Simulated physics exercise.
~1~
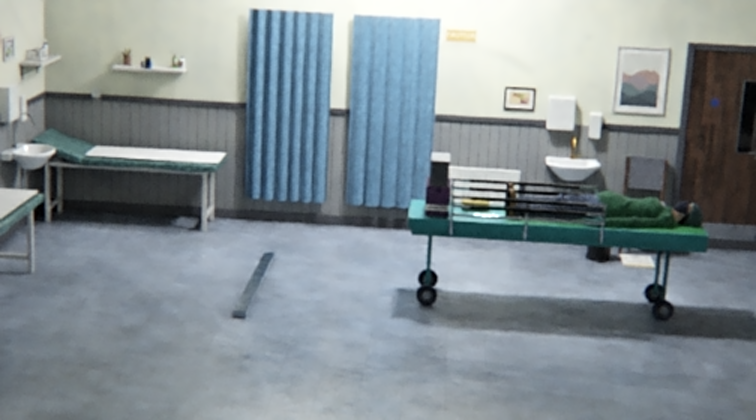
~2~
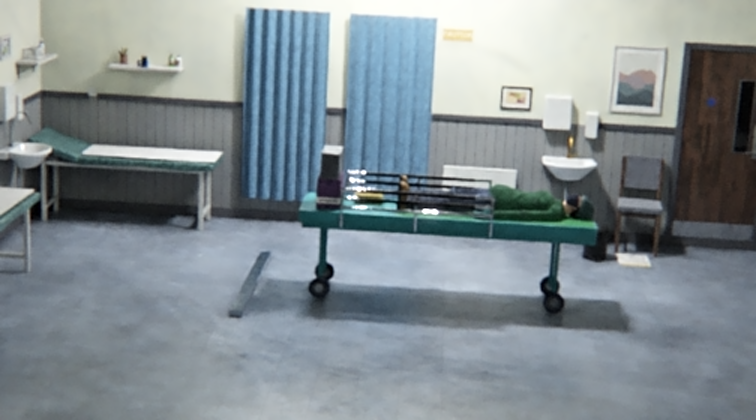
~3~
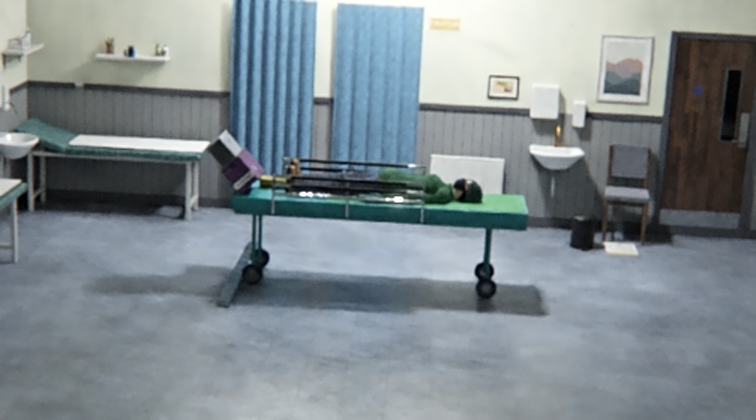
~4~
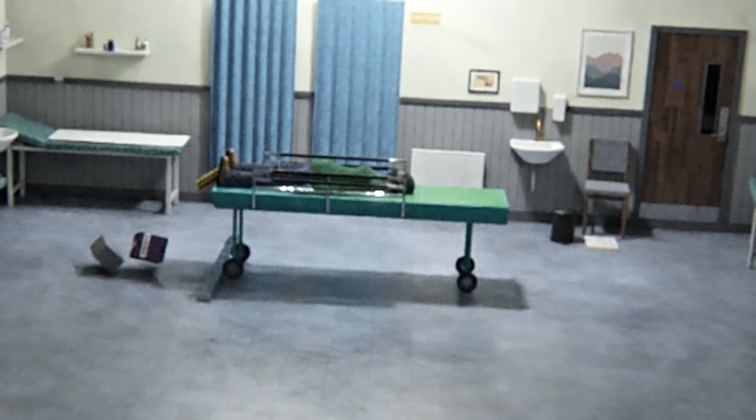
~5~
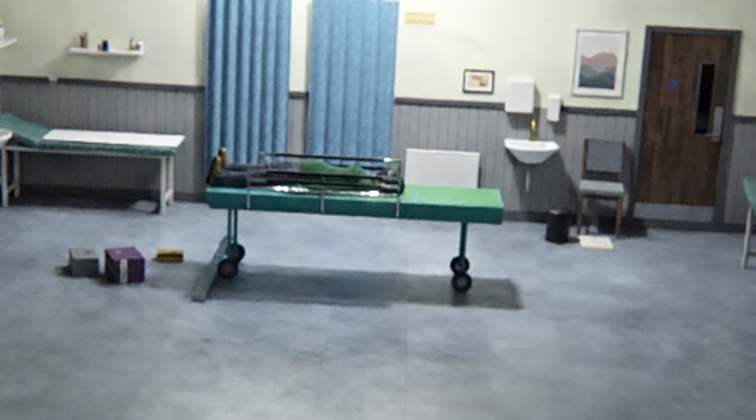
A limp figure in green lies on a teal wheeled trolley, head toward the right, seen from the side across a grey-floored treatment room with blue curtains and a wooden door. A grey box-like object, a purple bag and a small yellow box sit near the trolley's left end, beside dark rails. The trolley rolls left and stops at a low grey strip on the floor. The figure slides left along the top while the grey and purple things tip over the end and drop to the floor. The yellow box follows, and the feet stay on the trolley, just short of its left edge.
